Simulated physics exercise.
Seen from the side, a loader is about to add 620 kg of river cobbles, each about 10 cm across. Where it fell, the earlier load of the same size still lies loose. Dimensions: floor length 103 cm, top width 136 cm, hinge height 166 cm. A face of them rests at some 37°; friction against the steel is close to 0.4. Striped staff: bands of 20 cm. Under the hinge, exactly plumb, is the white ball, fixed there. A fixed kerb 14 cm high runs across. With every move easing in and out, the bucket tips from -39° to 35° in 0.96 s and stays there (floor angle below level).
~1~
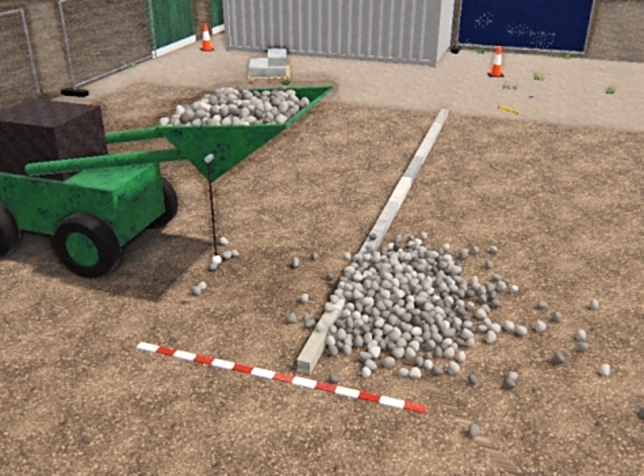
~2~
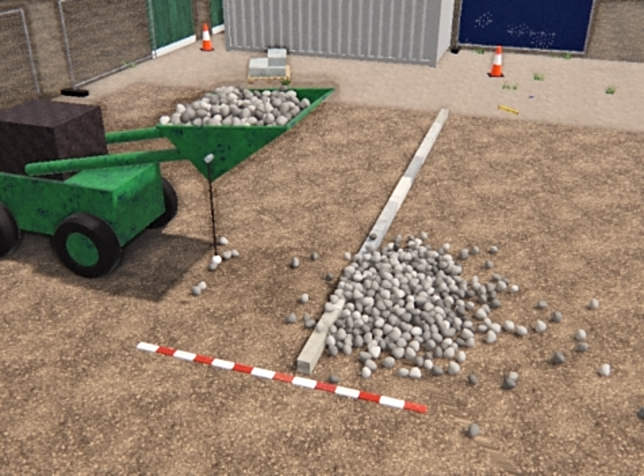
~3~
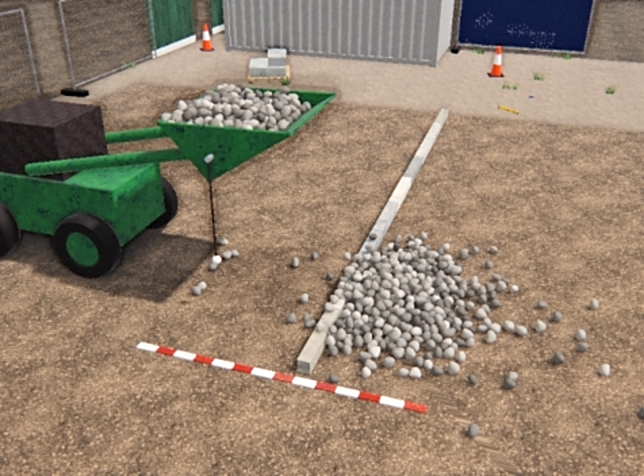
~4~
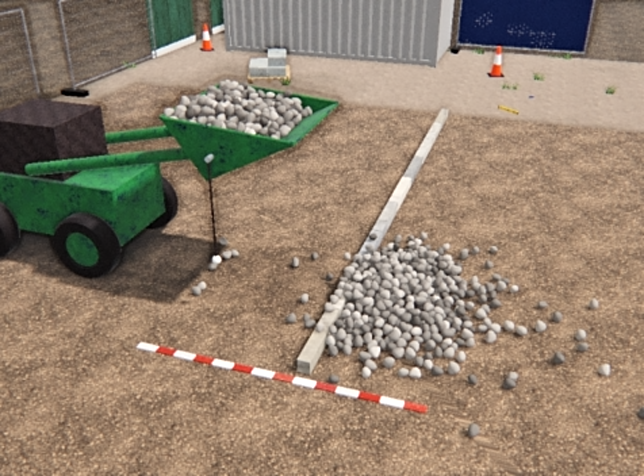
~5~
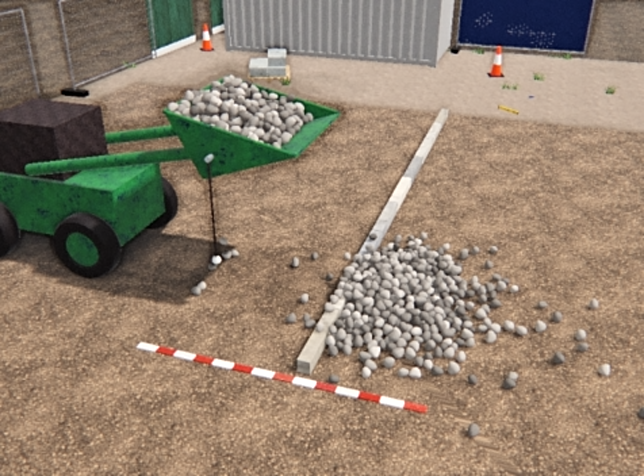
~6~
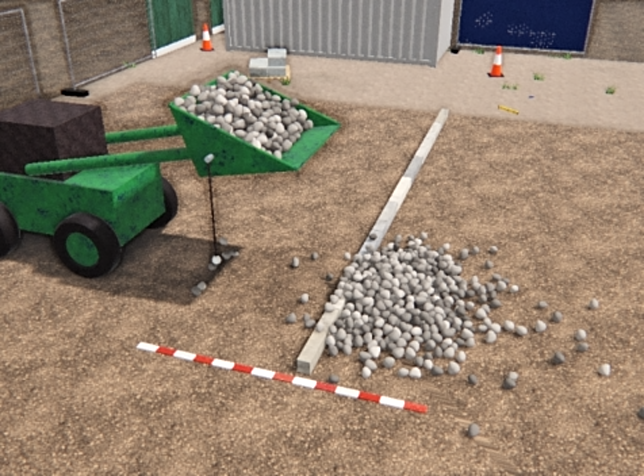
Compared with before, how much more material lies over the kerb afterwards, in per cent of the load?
Some 40 per cent of a load more.
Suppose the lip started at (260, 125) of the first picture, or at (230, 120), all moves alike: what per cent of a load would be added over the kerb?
The first position would add some 10 per cent, the second some 0.
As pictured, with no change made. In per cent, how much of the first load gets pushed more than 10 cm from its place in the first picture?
10 %.
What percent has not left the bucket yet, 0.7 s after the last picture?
Around 80 in a hundred.
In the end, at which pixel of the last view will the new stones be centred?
In the last view, somewhere near (339, 277).
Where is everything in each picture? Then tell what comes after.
In the first frame, lip at (287, 126), floor tilted -39°, highest stones at (278, 99). The earlier load is highest near (375, 277), 24 cm above ground level, 6 % on this side of the kerb, 95 % over the kerb.
In the second frame, the bucket is at -38°, its lip at (288, 128); the top of the load is at (263, 98).
In the third frame, the bucket is at -34°, its lip at (291, 135); the top of the load is at (238, 94).
In the fourth frame, the bucket is at -27°, its lip at (294, 144); the top of the load is at (224, 90).
In the fifth frame, lip at (296, 156), floor tilted -20°, highest stones at (226, 85).
In the sixth frame, lip at (297, 170), floor tilted -11°, highest stones at (228, 83).
Then, 0.3 s after the last picture the floor is at 23°; in per cent of one load, 100 in the bucket, 6 on this side of the kerb, 95 over the kerb; the foremost stones are at (611, 343).
Then, 0.7 s after the last picture the floor is at 35°; in per cent of one load, 81 in the bucket, 25 on this side of the kerb, 95 over the kerb; the foremost stones are at (611, 343).
Then, 1.0 s after the last picture the floor is at 35°; in per cent of one load, 28 in the bucket, 64 on this side of the kerb, 108 over the kerb; the foremost stones are at (611, 343).
Then, 3.9 s after the last picture the floor is at 35°; in per cent of one load, 0 in the bucket, 66 on this side of the kerb, 134 over the kerb; the foremost stones are at (611, 343). Net gain over the kerb, 40.
